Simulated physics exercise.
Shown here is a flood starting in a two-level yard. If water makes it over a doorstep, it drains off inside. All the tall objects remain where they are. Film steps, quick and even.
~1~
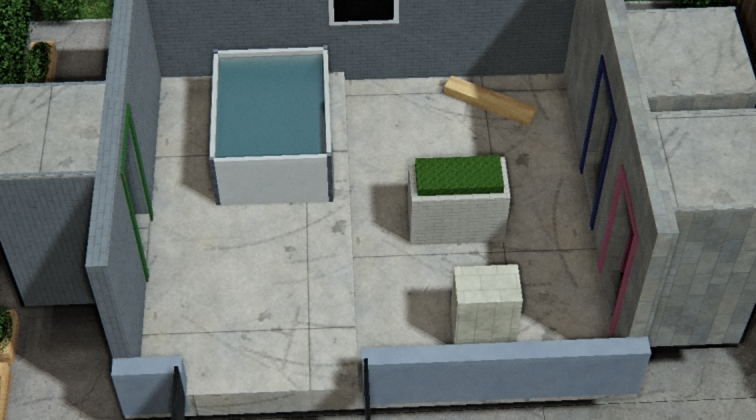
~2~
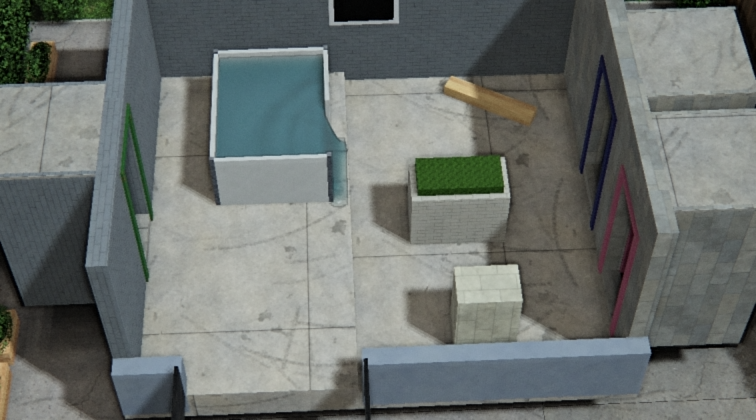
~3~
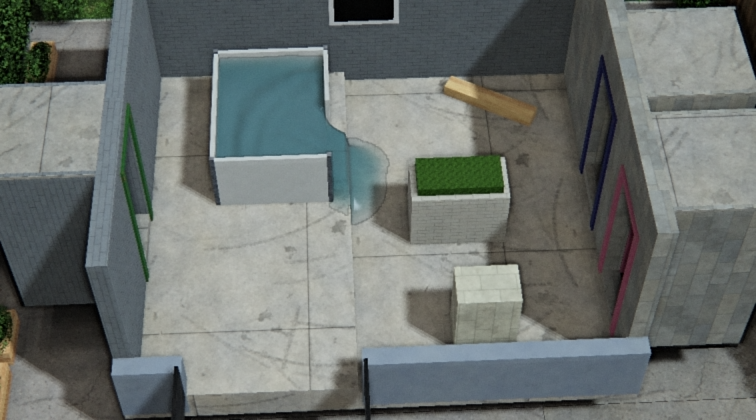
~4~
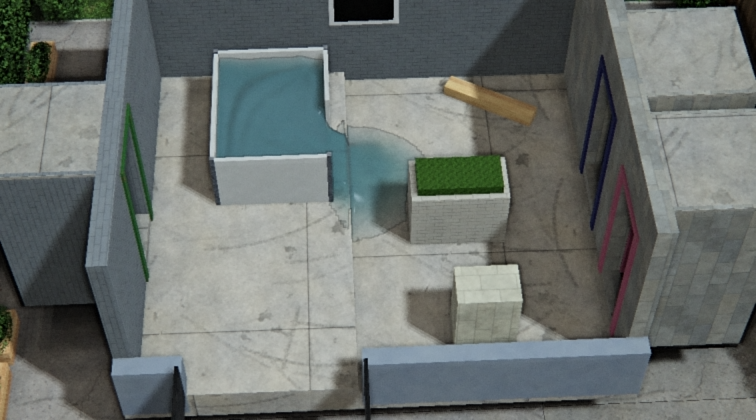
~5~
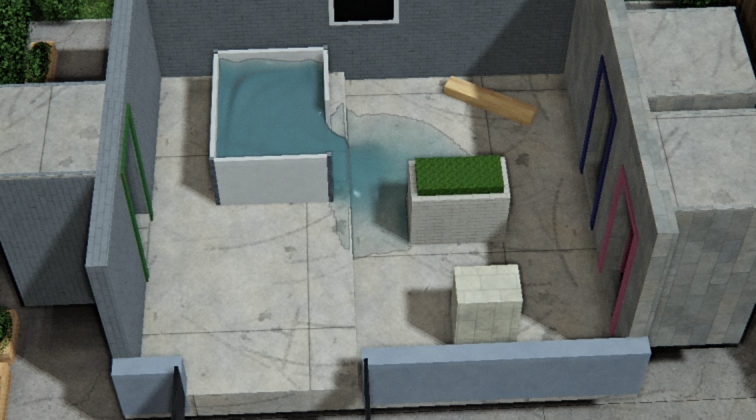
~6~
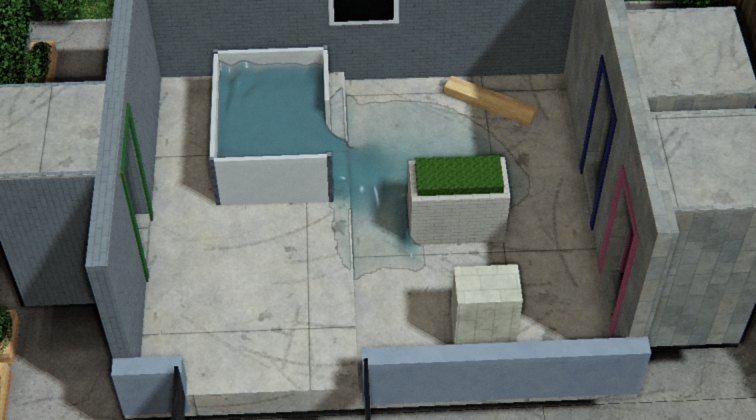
Water pours from a gap in the tank's right side and spreads around the grass-topped block.
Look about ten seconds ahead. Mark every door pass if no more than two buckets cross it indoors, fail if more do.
Marks: Green door pass, pink door fail, blue door fail.
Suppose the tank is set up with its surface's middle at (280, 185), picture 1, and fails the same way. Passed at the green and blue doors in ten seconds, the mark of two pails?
Green: Beneath; blue: Beneath.
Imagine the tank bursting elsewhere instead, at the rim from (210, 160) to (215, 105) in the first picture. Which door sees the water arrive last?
That would be the pink door.
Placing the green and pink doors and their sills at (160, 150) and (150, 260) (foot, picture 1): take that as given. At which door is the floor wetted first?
That would be the blue-painted one.
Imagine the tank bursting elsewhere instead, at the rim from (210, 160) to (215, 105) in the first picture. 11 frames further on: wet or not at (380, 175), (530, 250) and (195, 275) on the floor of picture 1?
Taken one by one: Unaffected, then unaffected, then sodden.
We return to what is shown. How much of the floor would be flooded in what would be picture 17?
Estimated share: Around 45 %.
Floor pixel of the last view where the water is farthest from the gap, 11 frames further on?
I'd go with roughly (600, 322).
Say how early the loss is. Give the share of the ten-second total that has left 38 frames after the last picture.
About 65 per cent.
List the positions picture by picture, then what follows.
Still water in the tank at (271, 106), in the first picture.
Water pours out at (327, 158) and has run to (335, 204), in the second picture.
The front is at (383, 161), out from the gap at (327, 159), in the third picture.
Water pours out at (327, 160) and has run to a hidden place, in the fourth picture.
Water pours out at (327, 160) and has run to a hidden place, in the fifth picture.
The front is at (521, 192), out from the gap at (327, 160), in the sixth picture.
A moment on, water covers 35 % of the floor; the green door not reached, the pink door not reached, the blue door over two buckets in.
Next, water covers 45 % of the floor; the green door not reached, the pink door wet at the sill, nothing in, the blue door far over two buckets in.
Then, water covers 55 % of the floor; the green door not reached, the pink door wet at the sill, nothing in, the blue door far over two buckets in.
Later, water covers 55 % of the floor; the green door not reached, the pink door over two buckets in, the blue door far over two buckets in.
In the end, water covers 55 % of the floor; the green door not reached, the pink door far over two buckets in, the blue door far over two buckets in.
